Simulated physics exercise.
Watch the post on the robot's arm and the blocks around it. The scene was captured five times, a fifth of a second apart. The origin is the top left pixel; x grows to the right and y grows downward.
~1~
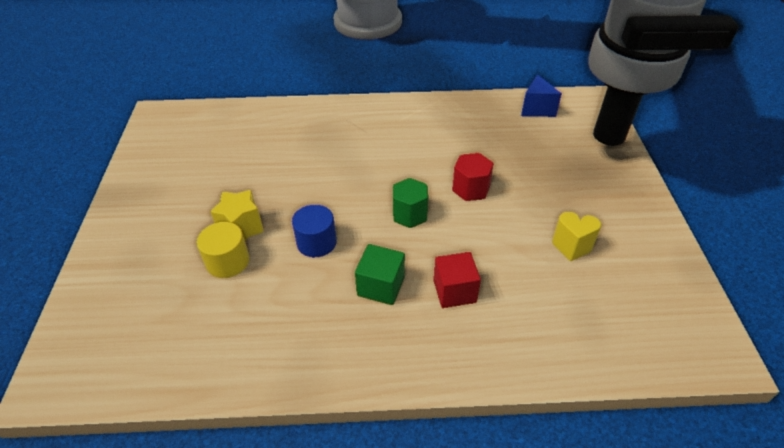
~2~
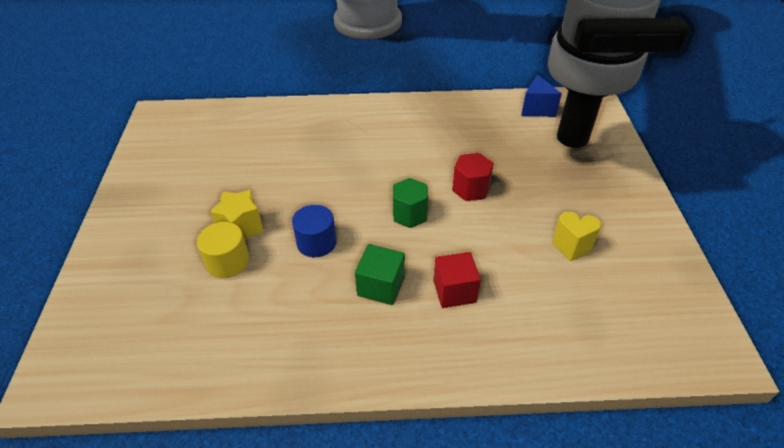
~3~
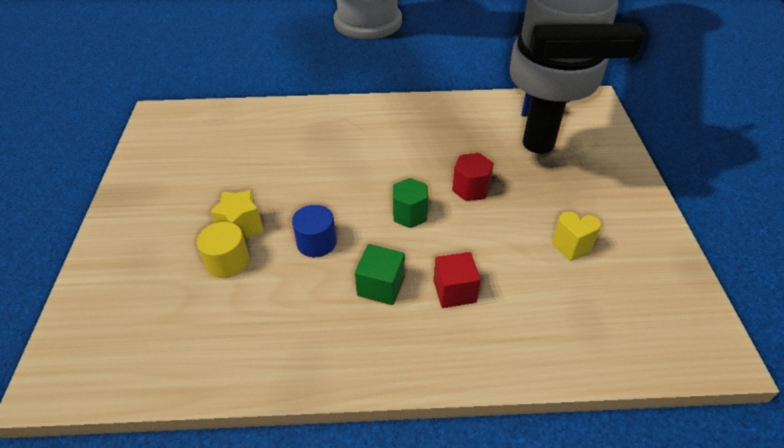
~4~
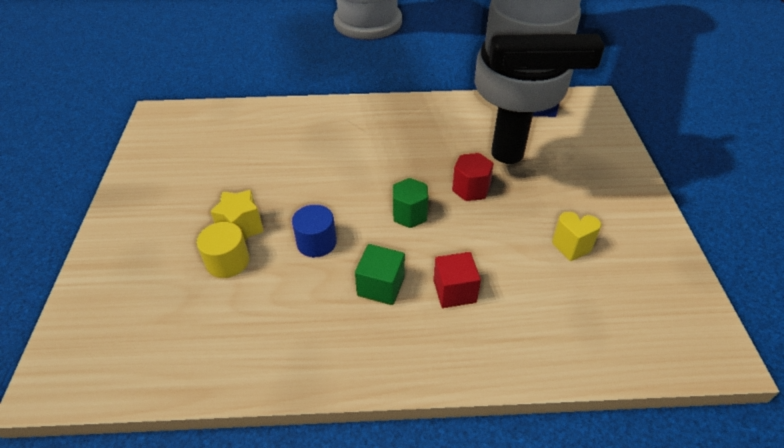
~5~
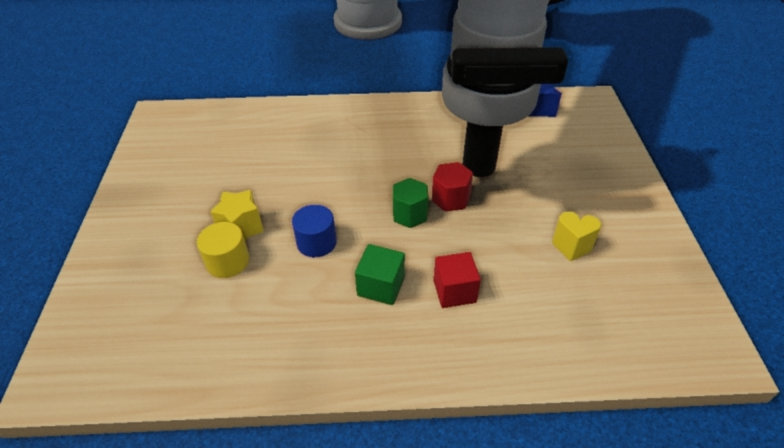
A robot arm sweeps its black post leftward across a wooden board of coloured blocks, then nudges the red hexagonal block left.
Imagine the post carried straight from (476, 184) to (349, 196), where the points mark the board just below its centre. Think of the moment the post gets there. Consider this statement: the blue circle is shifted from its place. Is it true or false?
False
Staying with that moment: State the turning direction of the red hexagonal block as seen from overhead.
It twists against the clock when seen from above.
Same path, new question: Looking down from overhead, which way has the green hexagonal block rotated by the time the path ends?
In a top view, it turns clockwise.
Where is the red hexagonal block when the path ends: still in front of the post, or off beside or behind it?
In the end it is beside or behind the post.
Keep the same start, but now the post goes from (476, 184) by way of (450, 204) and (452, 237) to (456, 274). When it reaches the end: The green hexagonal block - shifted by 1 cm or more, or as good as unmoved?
It is shoved along.
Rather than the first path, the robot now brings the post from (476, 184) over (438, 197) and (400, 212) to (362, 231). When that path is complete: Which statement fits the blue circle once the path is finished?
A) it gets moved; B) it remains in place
It's A.
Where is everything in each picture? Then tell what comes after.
Post tip (609, 136); block tops, blue circle (313, 218); green hexagonal block (410, 190); red hexagonal block (474, 164), in the first frame.
Post (573, 138); blocks unchanged, in the second frame.
Post (538, 144); blocks unchanged, in the third frame.
Post (508, 154); blocks unchanged, in the fourth frame.
Post (479, 166); blue circle (313, 218); green hexagonal block (410, 190); red hexagonal block (453, 174), in the fifth frame.
The first path, step by step. One third of the way, post (436, 171); green hexagonal block (390, 203), turned 15° clockwise; red hexagonal block (422, 186), turned 35° anticlockwise.
Two thirds of the way, post (392, 175); green hexagonal block (386, 208), turned 35° clockwise; red hexagonal block (416, 191), turned 55° anticlockwise.
At the end, post (348, 179); blue circle in place; green hexagonal block (386, 208), turned 35° clockwise; red hexagonal block (416, 191), turned 55° anticlockwise.
